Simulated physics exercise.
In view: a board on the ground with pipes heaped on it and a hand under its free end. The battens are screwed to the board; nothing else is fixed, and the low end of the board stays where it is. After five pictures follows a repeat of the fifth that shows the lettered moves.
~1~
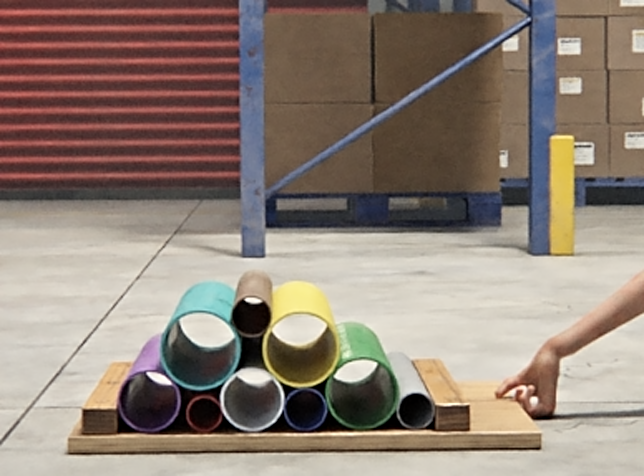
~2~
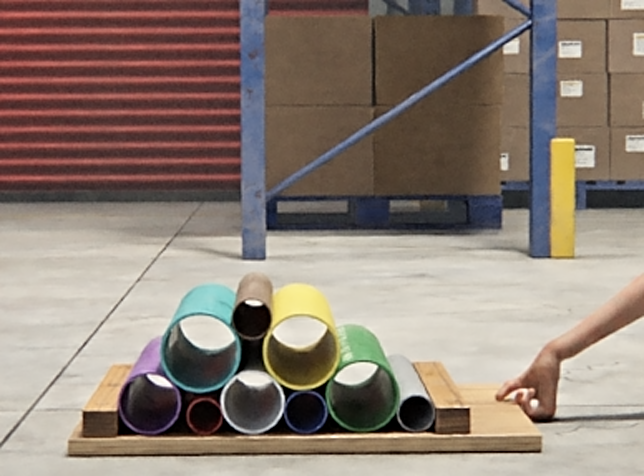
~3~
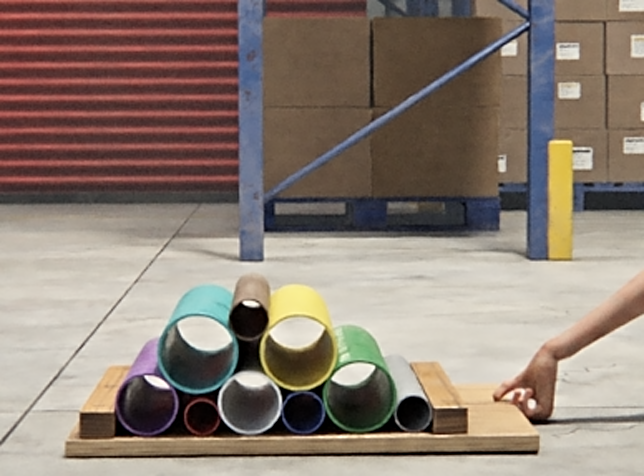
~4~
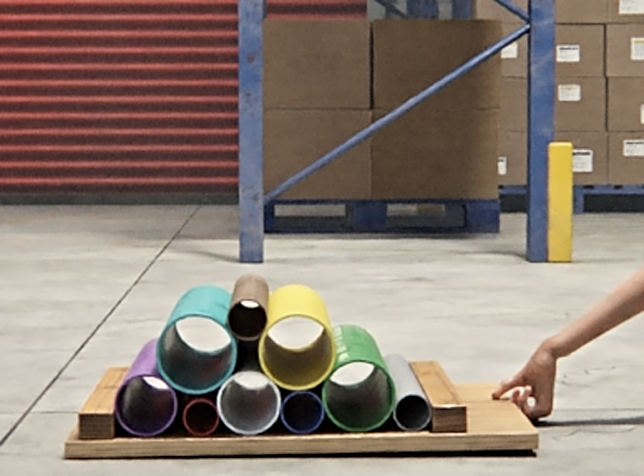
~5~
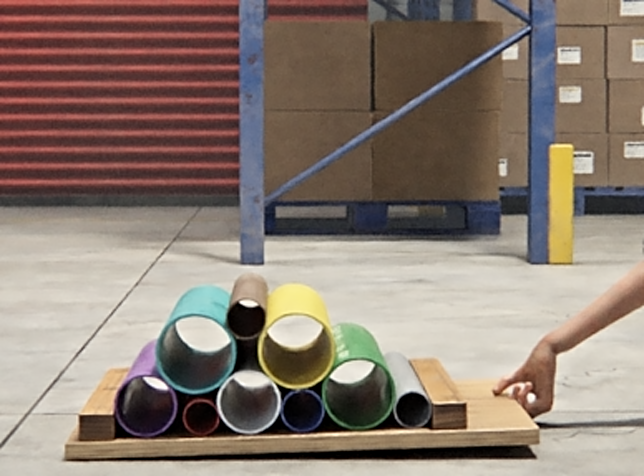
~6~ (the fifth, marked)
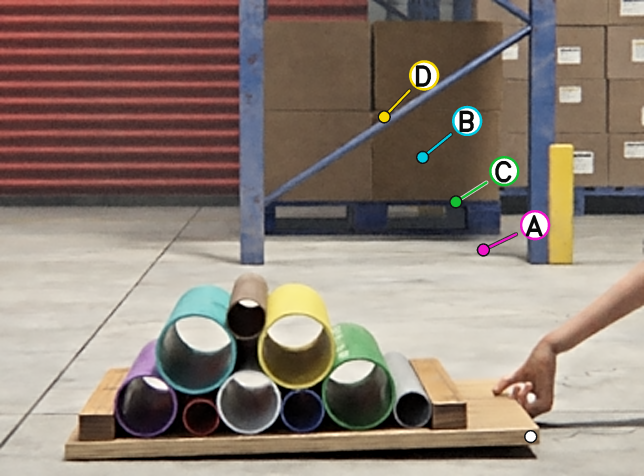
We see colourful pipes heaped between wooden battens on a board lying on a warehouse floor, with a hand at its right end. The hand raises that end very slightly, while the pipes keep their places in the heap.
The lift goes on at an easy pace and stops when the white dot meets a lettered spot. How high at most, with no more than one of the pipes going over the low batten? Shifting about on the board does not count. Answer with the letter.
B is the limit.
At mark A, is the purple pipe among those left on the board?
Yes, with A.
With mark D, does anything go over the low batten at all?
At D: Yes.
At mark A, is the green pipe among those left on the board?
Yes, with A.
On the copy, A at (483, 250); B at (423, 157); C at (456, 202); D at (385, 117); the white dot at (531, 437).
On B. First, board at 21°.
Then, board at 39°.
Finally, board at 39°, one over the low batten (turquoise).
By contrast, A none over the low batten; C none over the low batten; D two over the low batten (turquoise, yellow).
